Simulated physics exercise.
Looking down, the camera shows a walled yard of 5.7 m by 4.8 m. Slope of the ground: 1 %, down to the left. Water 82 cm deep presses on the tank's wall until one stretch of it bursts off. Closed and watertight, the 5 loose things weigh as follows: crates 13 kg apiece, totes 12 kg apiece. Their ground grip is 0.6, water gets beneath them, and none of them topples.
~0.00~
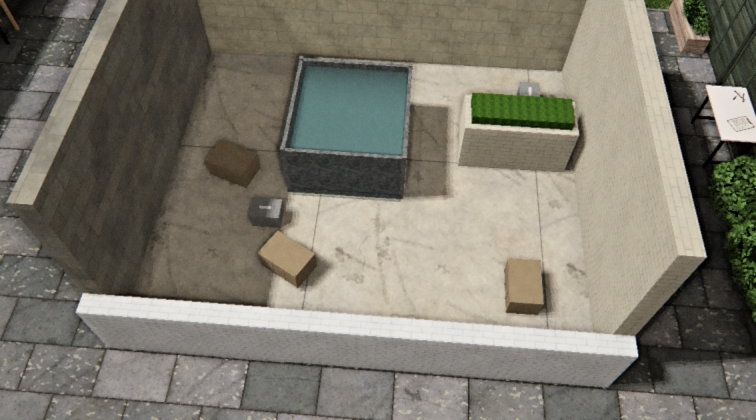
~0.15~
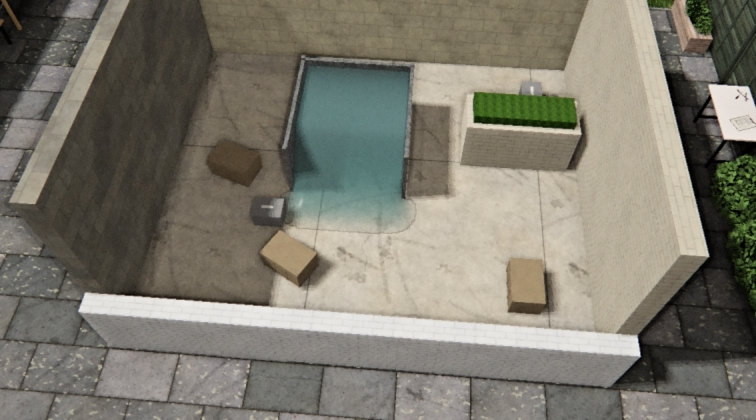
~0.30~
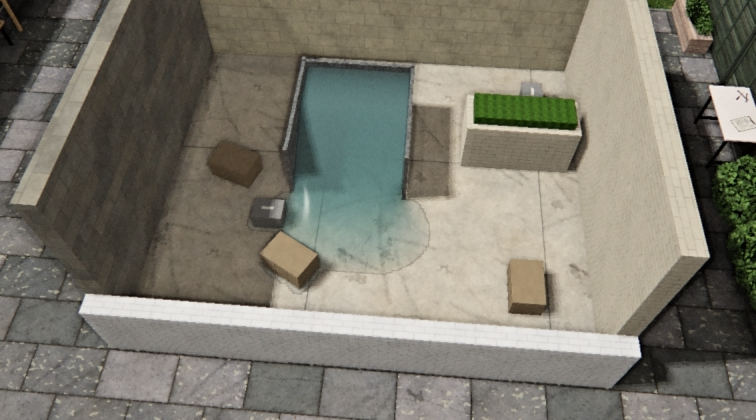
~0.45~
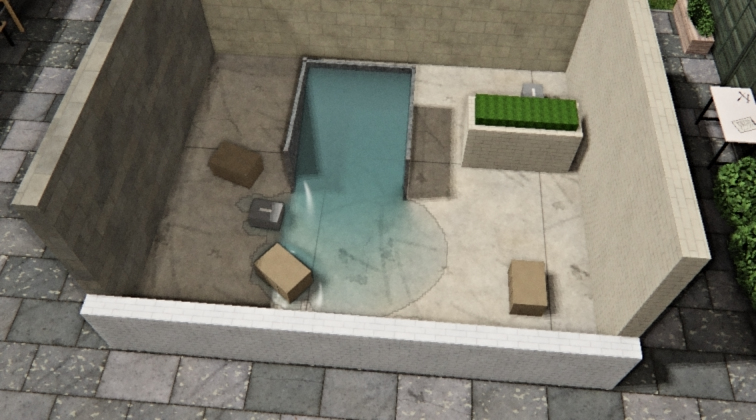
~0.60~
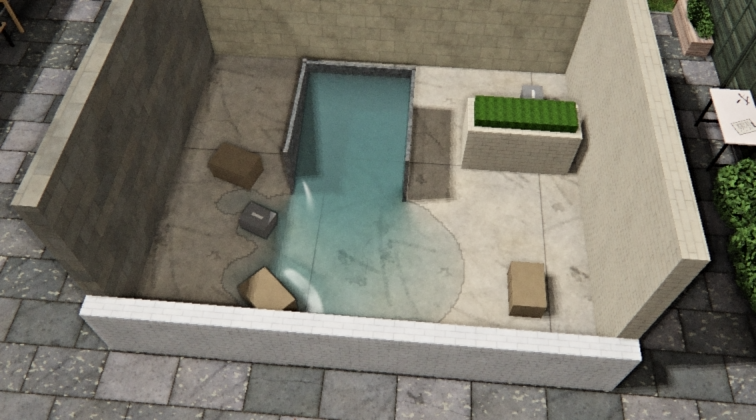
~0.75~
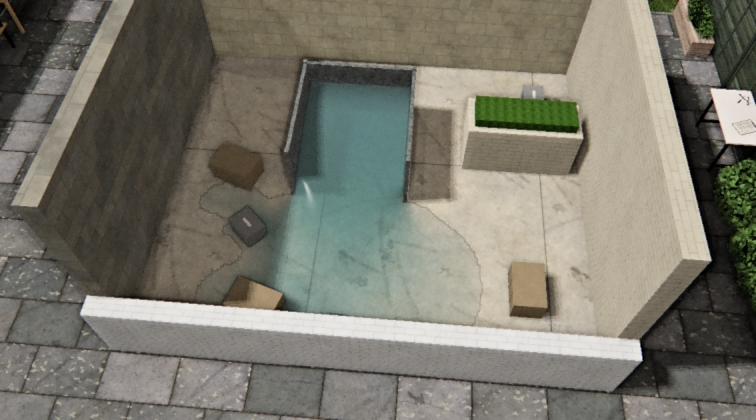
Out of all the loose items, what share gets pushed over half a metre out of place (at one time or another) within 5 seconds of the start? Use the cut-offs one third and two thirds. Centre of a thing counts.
Two thirds or more.
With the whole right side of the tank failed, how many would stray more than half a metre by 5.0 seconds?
In that case 3 of them.
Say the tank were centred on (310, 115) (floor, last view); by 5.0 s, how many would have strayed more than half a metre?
Count: 4.
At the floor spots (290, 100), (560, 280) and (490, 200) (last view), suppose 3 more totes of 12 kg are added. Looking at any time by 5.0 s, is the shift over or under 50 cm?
Each in turn ends up within the limit, beyond the limit, beyond the limit.
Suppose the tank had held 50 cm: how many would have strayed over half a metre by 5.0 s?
You'd get 3 in that case.
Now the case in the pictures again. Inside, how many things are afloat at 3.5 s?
Total: 1.
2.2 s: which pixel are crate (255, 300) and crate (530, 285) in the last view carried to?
Estimated pixels: (174, 222) and (565, 247).
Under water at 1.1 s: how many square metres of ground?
Roughly 10.5 m2.
After 1.1 s 2 of 5 are over 50 cm from their spots; 0 afloat.
After 2.2 s 3 of 5 are over 50 cm from their spots; 1 afloat.
After 3.5 s 3 of 5 are over 50 cm from their spots; 1 afloat.
After 5.0 s 3 of 5 are over 50 cm from their spots, and 4 have been at some point; 2 afloat.
